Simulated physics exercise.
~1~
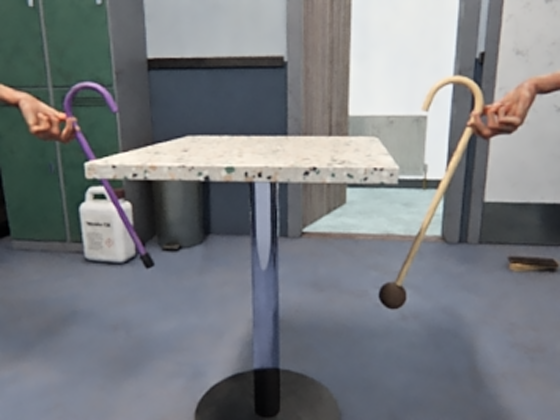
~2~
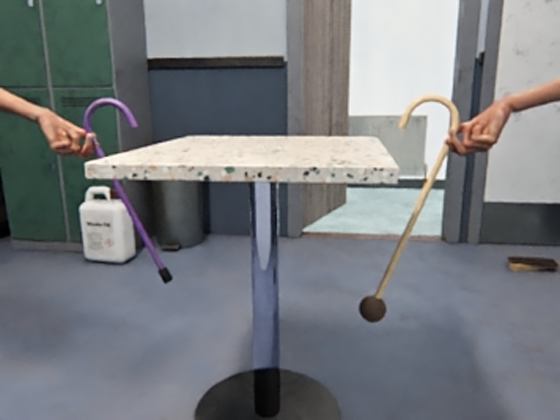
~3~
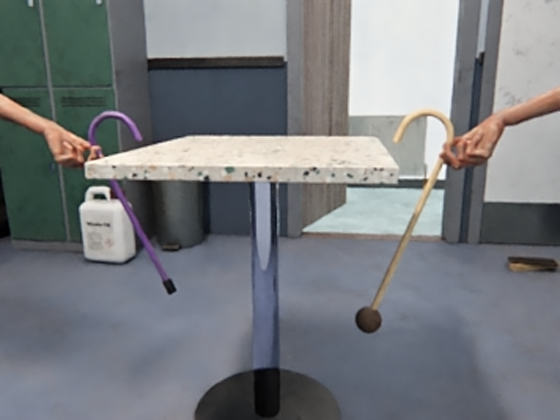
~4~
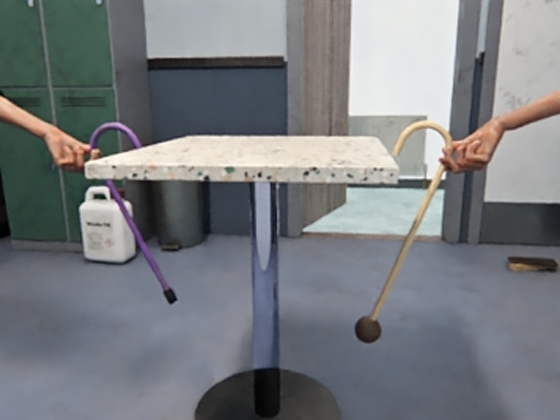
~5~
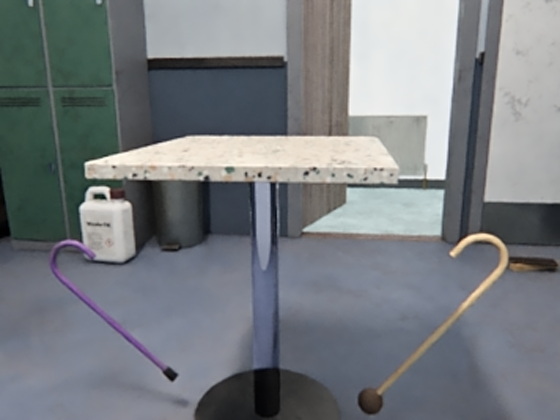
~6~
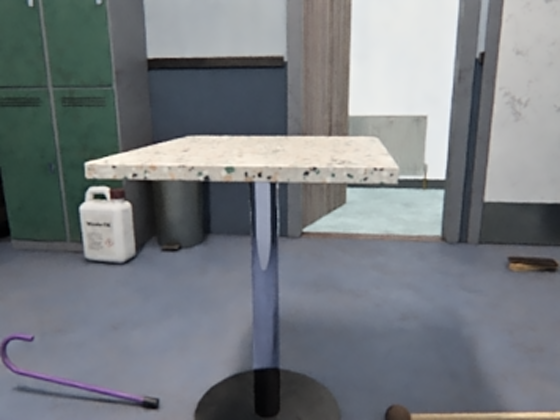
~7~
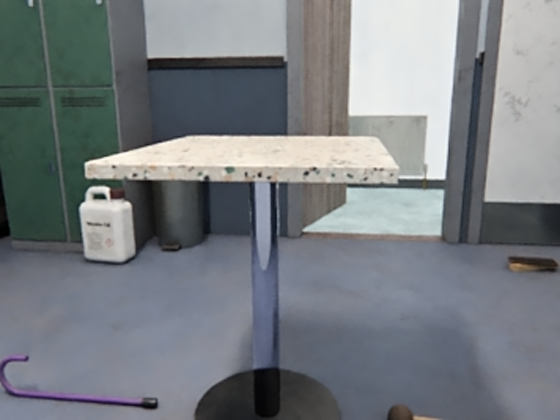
Two hands hold curved-handled sticks against a table's edges, then release them to the floor.
